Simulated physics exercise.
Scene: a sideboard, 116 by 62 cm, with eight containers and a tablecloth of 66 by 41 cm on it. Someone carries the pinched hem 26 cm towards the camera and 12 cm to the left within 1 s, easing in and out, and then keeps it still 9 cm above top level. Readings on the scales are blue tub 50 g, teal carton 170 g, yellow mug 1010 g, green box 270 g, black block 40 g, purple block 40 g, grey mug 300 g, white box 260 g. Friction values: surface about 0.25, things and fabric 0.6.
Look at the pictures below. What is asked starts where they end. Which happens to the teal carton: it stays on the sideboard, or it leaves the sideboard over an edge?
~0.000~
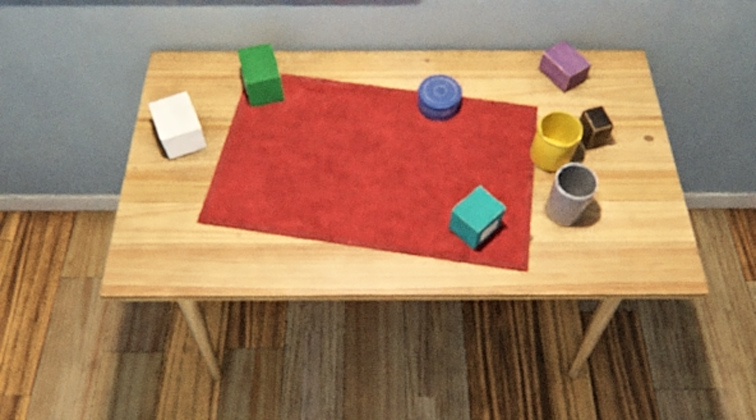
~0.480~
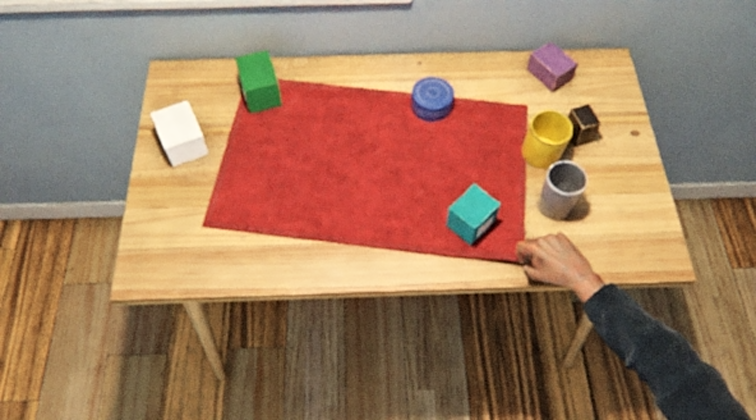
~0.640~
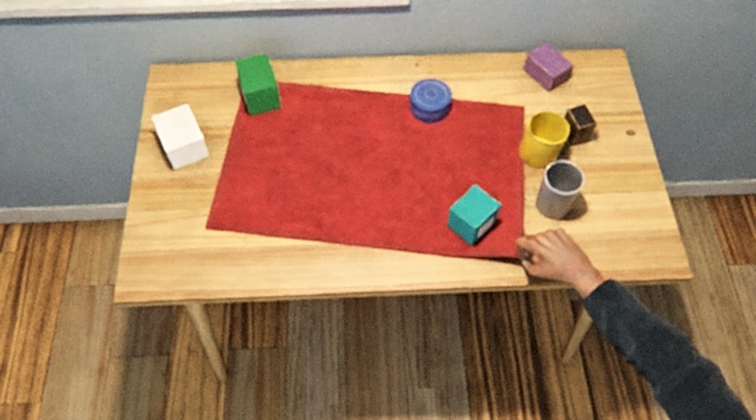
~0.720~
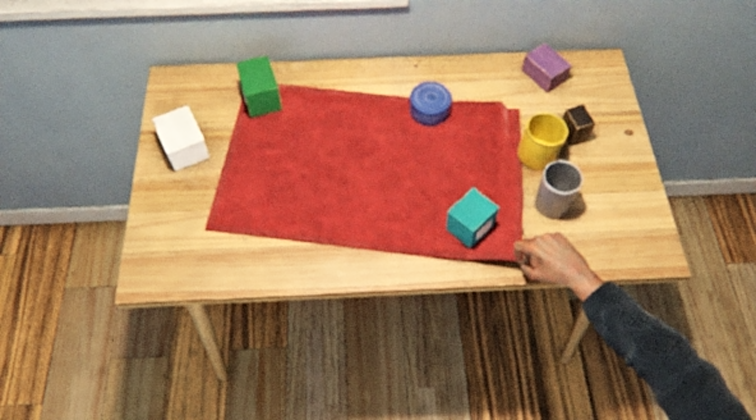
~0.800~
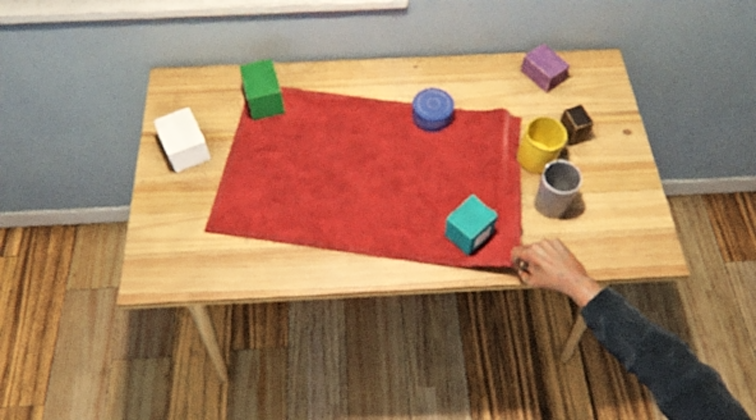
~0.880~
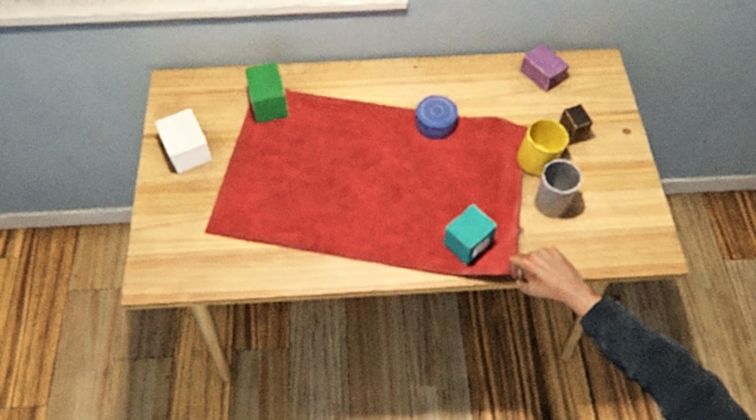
I'd predict it leaves the furniture.
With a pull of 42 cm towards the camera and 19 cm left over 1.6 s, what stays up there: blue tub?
In that case the blue tub is lost over the edge.
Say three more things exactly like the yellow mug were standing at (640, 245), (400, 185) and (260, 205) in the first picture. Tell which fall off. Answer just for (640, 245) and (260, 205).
In order: Holds on; holds on.
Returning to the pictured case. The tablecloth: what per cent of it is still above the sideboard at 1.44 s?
I'd say close to 75 per cent of it.
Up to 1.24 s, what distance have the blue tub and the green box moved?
I'd put the blue tub at some 20 centimetres and the green box at some 10 centimetres.
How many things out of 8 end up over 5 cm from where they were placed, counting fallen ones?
So we're at 3.
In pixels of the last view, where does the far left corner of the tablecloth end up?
In the final picture you'd find it somewhere near (375, 219).
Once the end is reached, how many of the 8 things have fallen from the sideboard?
All told, 2.
At 1.1 s, 95 % of the tablecloth is still over the top; teal carton 11 cm off its start, blue tub 11 cm off its start, green box 5 cm off its start.
At 1.2 s, 85 % of the tablecloth is still over the top; teal carton 17 cm off its start, blue tub 18 cm off its start, green box 10 cm off its start.
At 1.4 s, 75 % of the tablecloth is still over the top; teal carton 25 cm off its start at (450, 326), blue tub 28 cm off its start at (471, 194), green box 17 cm off its start at (304, 120).
At 1.6 s, 55 % of the tablecloth is still over the top; teal carton on its side, 29 cm off its start, blue tub 36 cm off its start, green box 24 cm off its start.
At 3.2 s, 15 % of the tablecloth is still over the top; teal carton over the edge, blue tub over the edge, green box 46 cm off its start at (367, 227), yellow mug 4 cm off its start at (547, 144).
